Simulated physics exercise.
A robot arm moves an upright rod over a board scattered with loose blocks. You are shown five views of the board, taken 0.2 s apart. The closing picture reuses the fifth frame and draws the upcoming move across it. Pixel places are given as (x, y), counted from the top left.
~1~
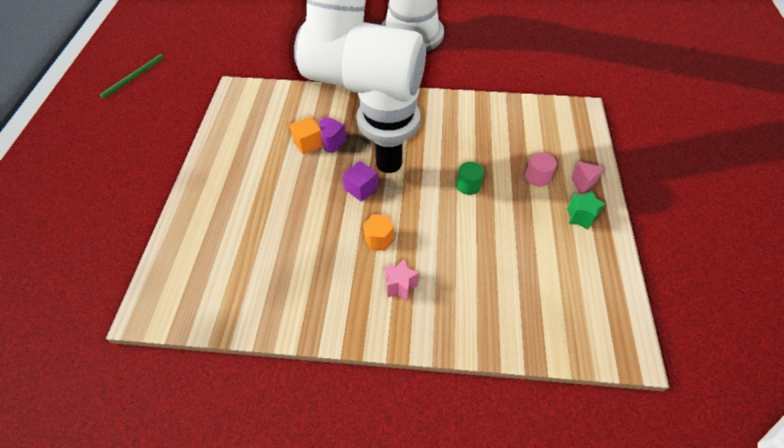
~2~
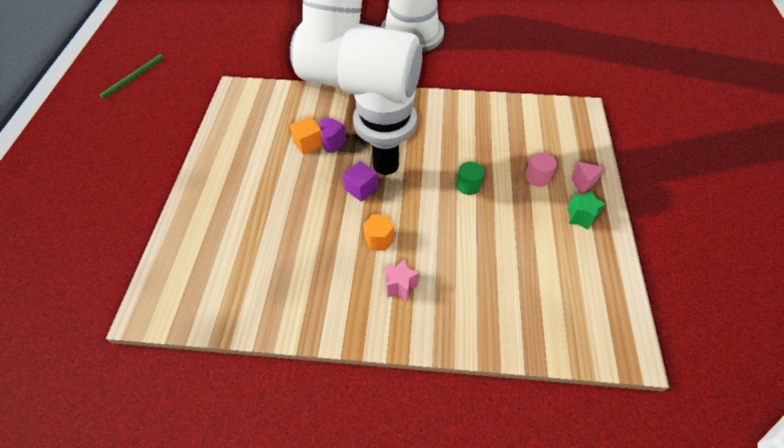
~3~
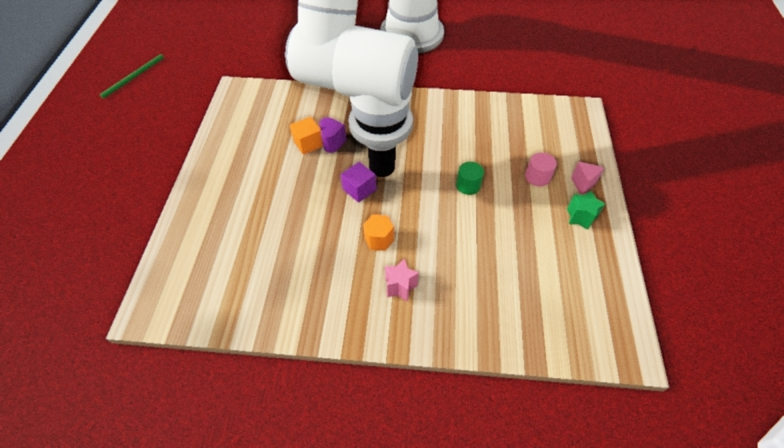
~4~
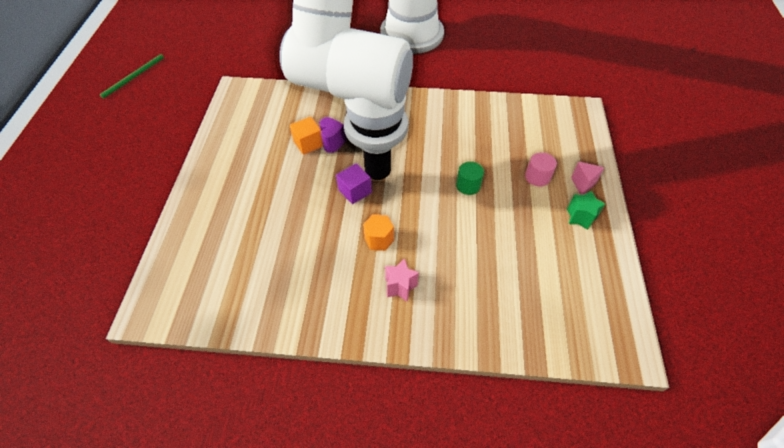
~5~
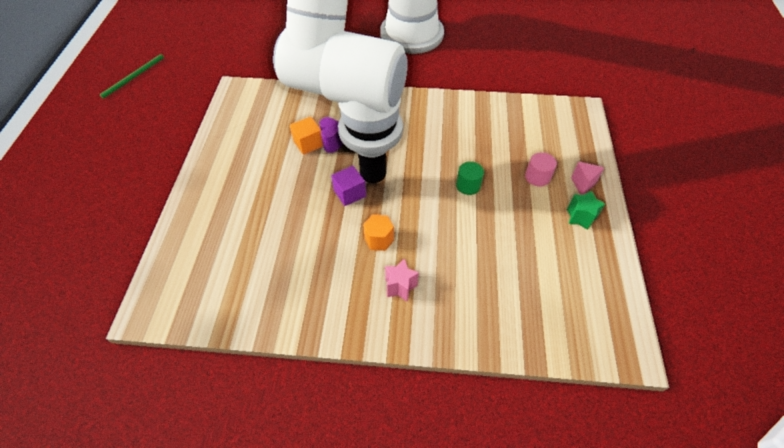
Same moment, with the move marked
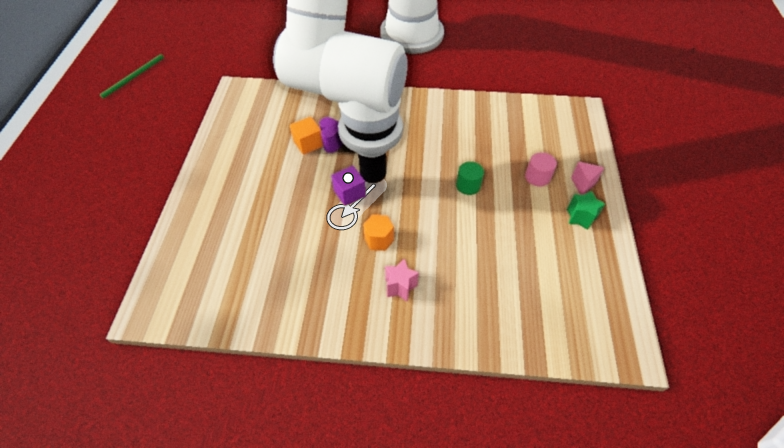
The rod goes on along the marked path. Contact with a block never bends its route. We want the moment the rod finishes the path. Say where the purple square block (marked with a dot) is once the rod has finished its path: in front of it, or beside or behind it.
No longer ahead of the rod.
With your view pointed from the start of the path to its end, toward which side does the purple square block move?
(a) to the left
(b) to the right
Letter b.
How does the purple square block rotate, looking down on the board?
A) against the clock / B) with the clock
That would be B.
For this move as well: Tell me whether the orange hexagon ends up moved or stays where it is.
Here the orange hexagon stays on its spot.
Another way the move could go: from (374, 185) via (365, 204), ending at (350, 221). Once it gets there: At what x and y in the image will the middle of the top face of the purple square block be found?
It should be at about (332, 188).
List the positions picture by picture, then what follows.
In the first picture, tip of the rod (389, 165), middles of tops, purple square block (360, 173), orange hexagon (379, 225).
In the second picture, rod (386, 166), nothing pushed.
In the third picture, rod (382, 168), purple square block (358, 174).
In the fourth picture, rod (378, 171), purple square block (353, 176).
In the fifth picture, rod (373, 174), purple square block (348, 178), orange hexagon (379, 225).
The line goes from (374, 185) directly to (342, 217); the dot is on the purple square block.
What follows on the original path. Halfway along, rod (357, 190); purple square block (329, 187), turned 40° clockwise.
At the end, rod (341, 206); purple square block (317, 192), turned 65° clockwise; orange hexagon unmoved.
